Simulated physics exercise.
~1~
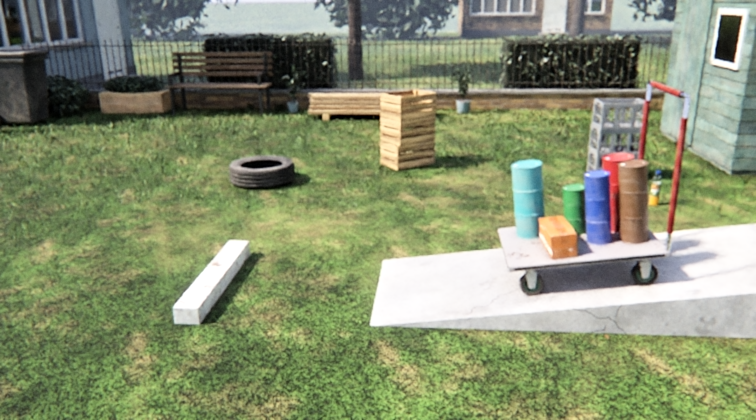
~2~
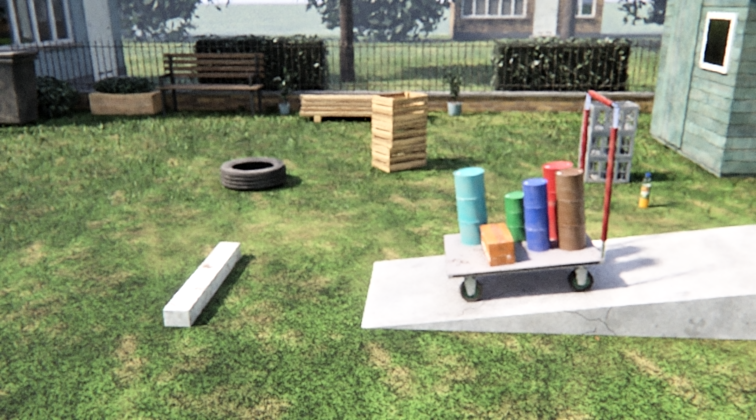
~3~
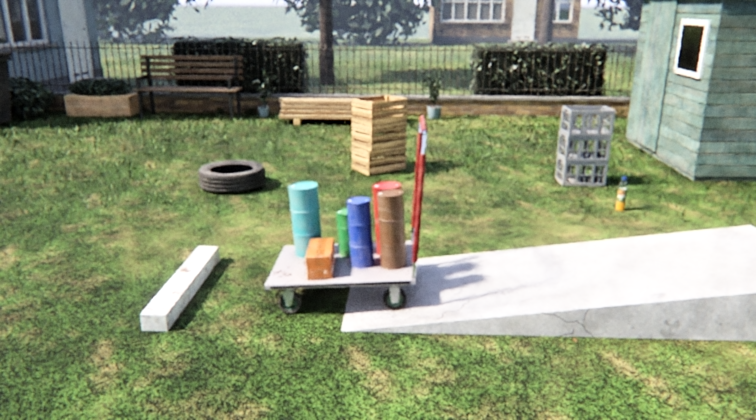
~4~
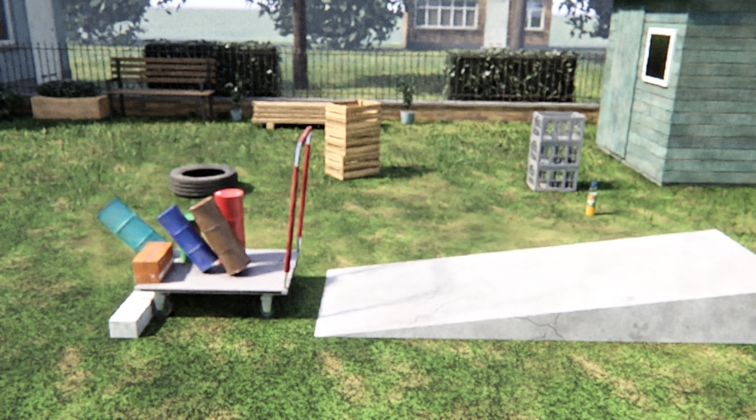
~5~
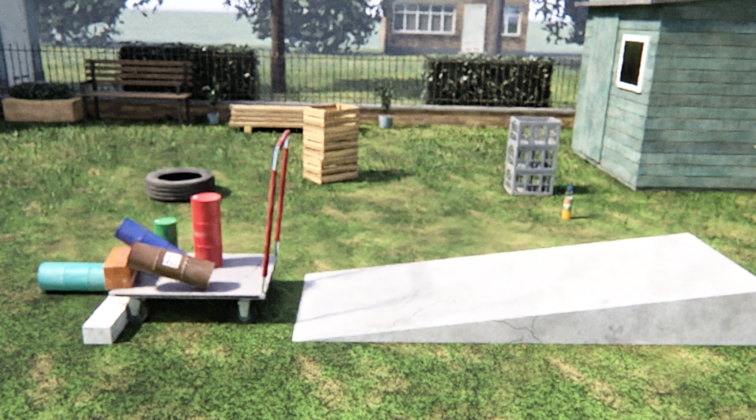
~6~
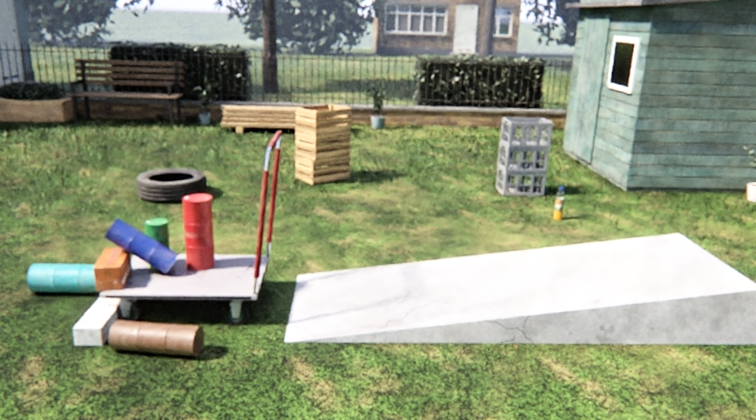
A flat trolley with a red handle, loaded with turquoise, green, blue, red and brown canisters and an orange parcel, rolls left down a pale ramp in a fenced garden, seen from the side as the view pans slightly right. It crosses the grass and stops abruptly at a white kerb. The turquoise, blue and brown canisters tip left, and the turquoise one drops beyond the kerb. The brown one topples and falls onto the grass in front. The blue one ends slanted against the parcel at the deck's left edge, while the red and green ones remain upright.
